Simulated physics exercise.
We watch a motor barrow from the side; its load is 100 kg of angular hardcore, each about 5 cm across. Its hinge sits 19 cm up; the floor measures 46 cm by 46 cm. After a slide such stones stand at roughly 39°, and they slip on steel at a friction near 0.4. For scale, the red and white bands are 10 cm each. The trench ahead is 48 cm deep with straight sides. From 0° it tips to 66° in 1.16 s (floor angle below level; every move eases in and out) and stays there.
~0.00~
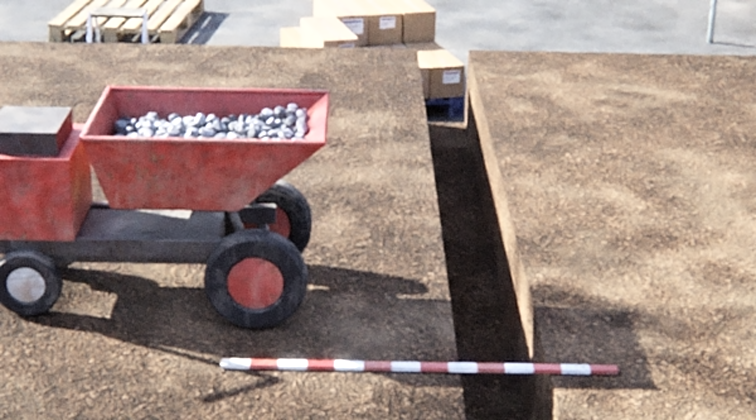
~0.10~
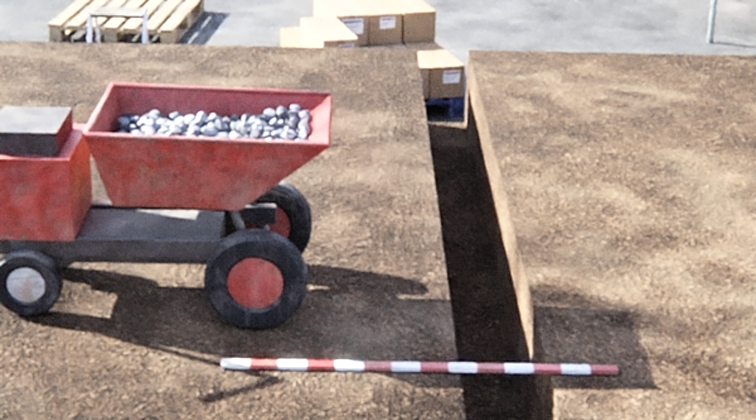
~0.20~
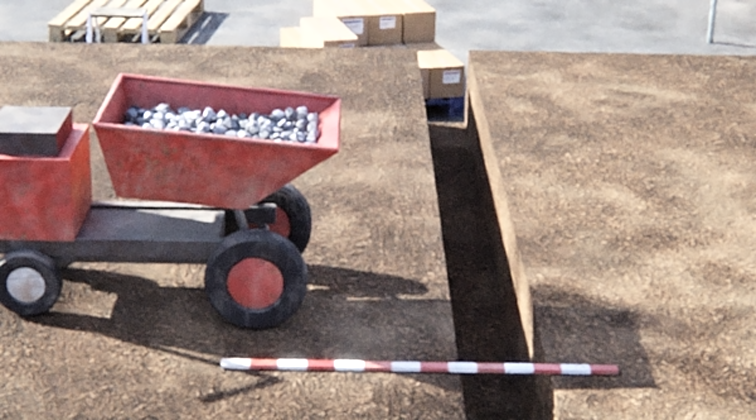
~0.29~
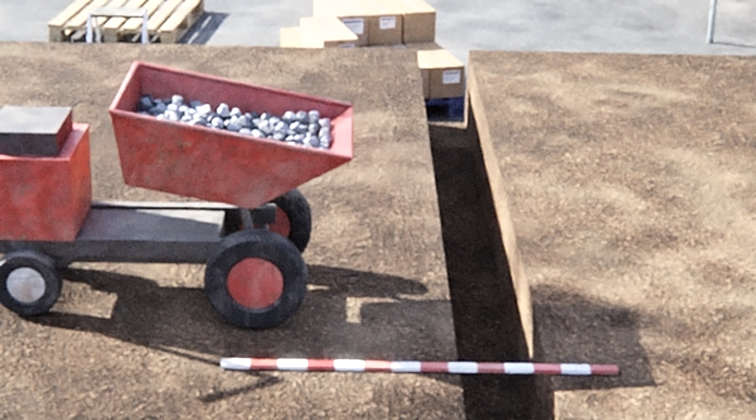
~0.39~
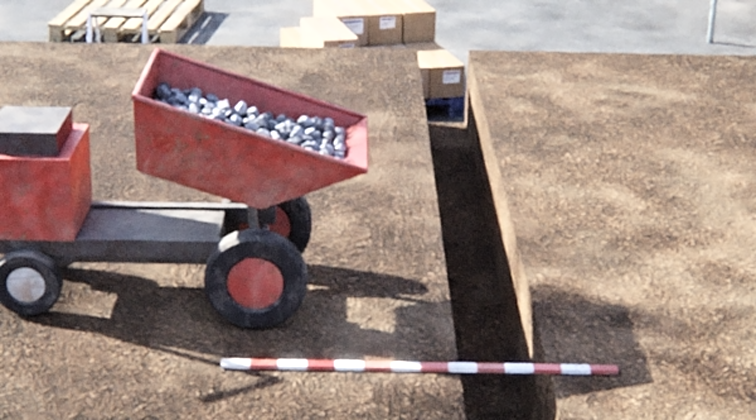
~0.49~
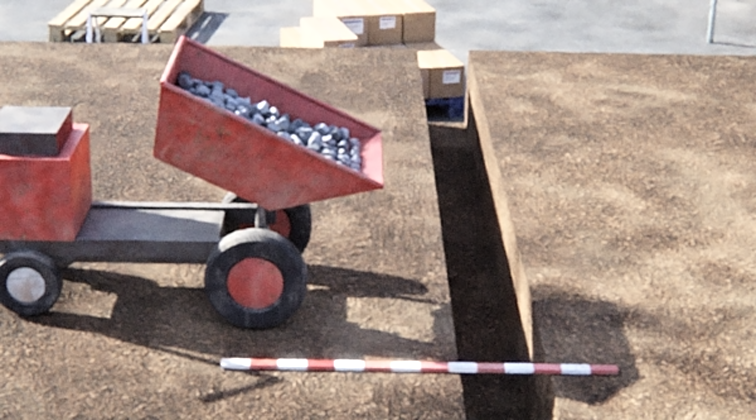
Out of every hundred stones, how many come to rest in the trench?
Close to 89 in a hundred.
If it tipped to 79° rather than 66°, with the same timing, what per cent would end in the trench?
In that case some 55 per cent.
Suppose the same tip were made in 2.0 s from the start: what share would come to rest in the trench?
Then about 90 per cent.
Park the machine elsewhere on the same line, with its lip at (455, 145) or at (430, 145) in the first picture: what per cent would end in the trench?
About 15 and 45 per cent.
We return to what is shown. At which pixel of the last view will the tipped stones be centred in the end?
Near (485, 386).
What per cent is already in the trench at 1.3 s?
About 10 per cent by then.
After 0.9 s the floor is at 56°; 100 % in the skip; the foremost stones are at (403, 228).
After 1.3 s the floor is at 66°; 79 % in the skip, 11 % short of the trench, 9 % in the trench; the foremost stones are at (483, 311).
After 1.6 s the floor is at 66°; 34 % in the skip, 12 % short of the trench, 54 % in the trench; the foremost stones are at (523, 386).
After 3.6 s the floor is at 66°; 0 % in the skip, 11 % short of the trench, 89 % in the trench; the foremost stones are at (519, 377).
